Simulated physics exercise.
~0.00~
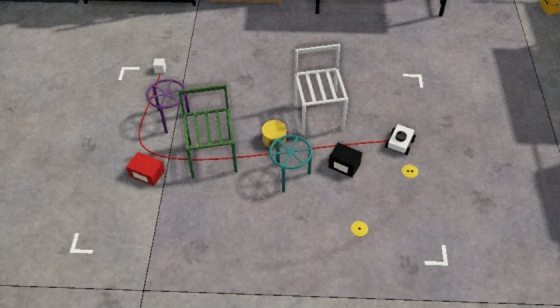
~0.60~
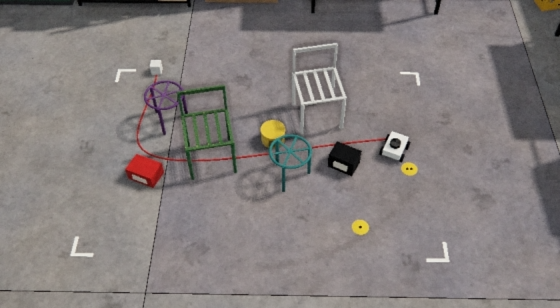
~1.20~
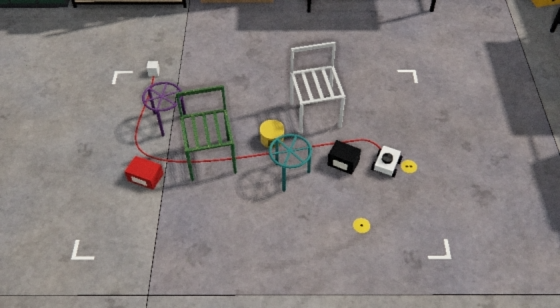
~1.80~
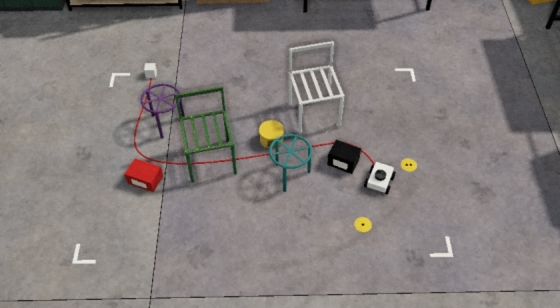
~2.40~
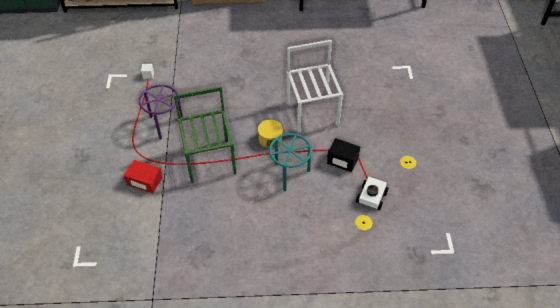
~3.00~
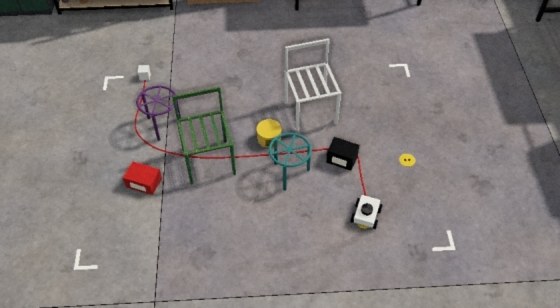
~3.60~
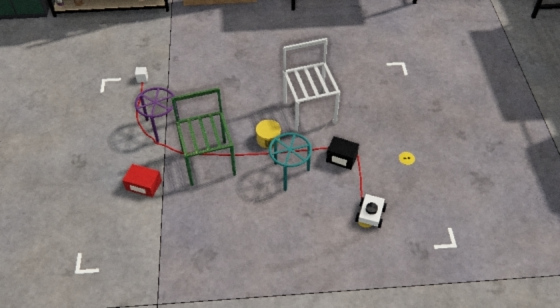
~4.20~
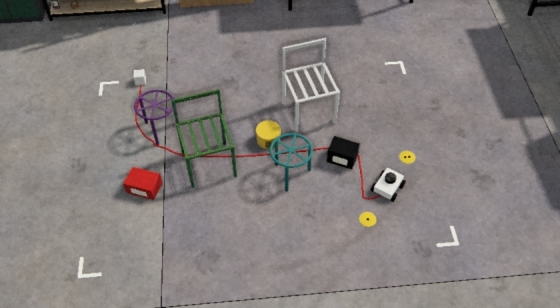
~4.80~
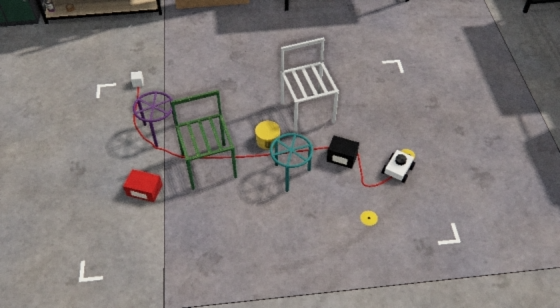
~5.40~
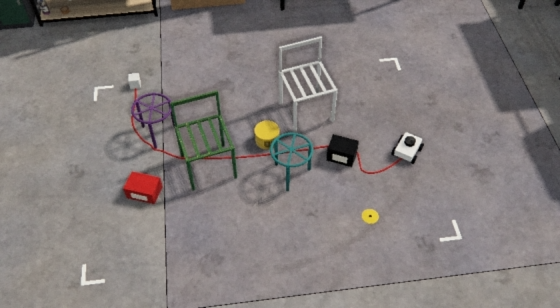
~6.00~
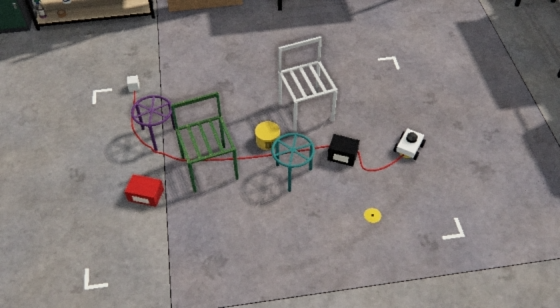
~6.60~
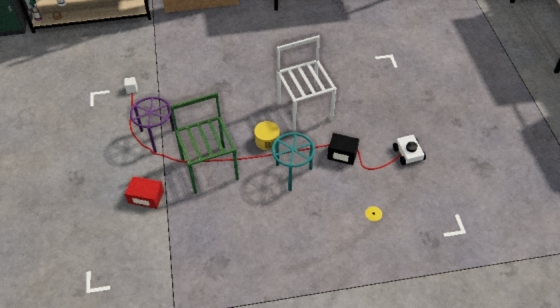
A small white cart trailing a red lead among chairs and stools rolls down to one yellow mark, then up to another, stopping there.
